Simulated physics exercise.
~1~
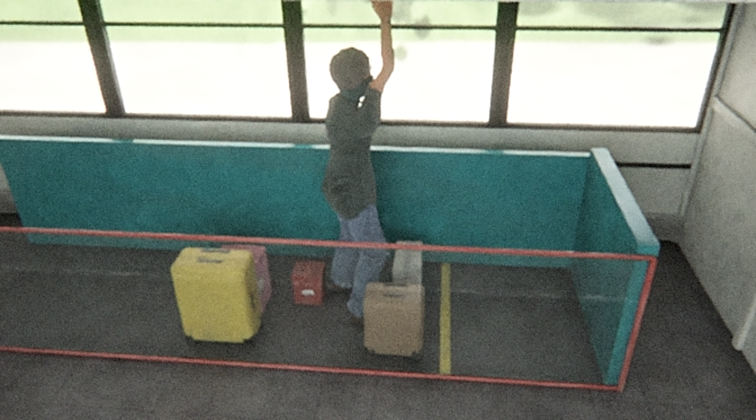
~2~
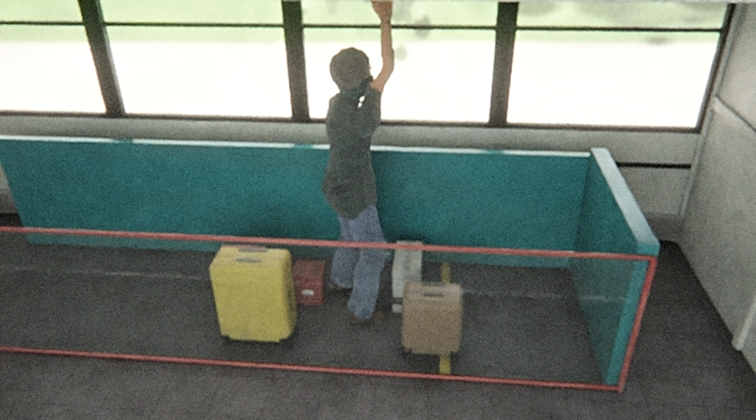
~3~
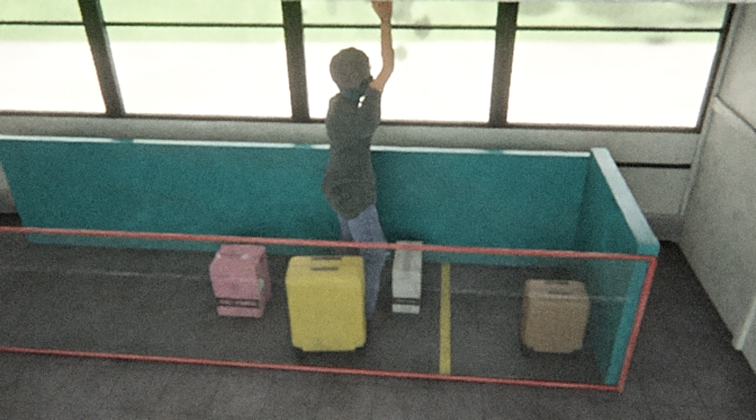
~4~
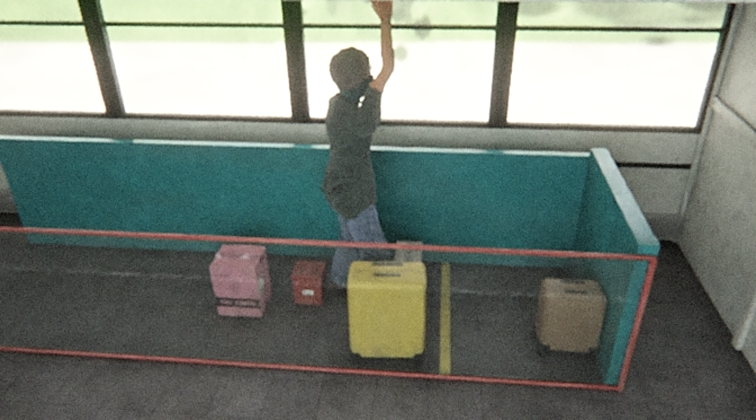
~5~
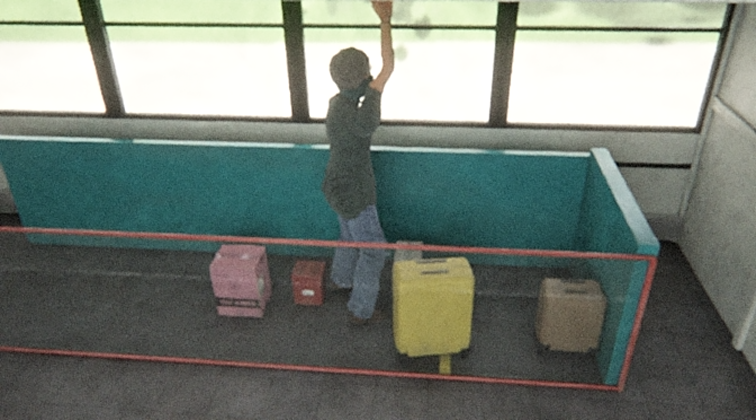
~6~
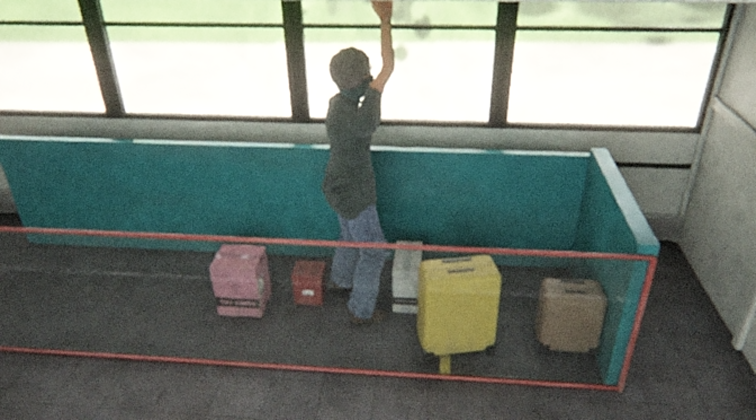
Yellow suitcase rolling right past a standing passenger on a tram, following a smaller brown case, both ending beyond the yellow line.
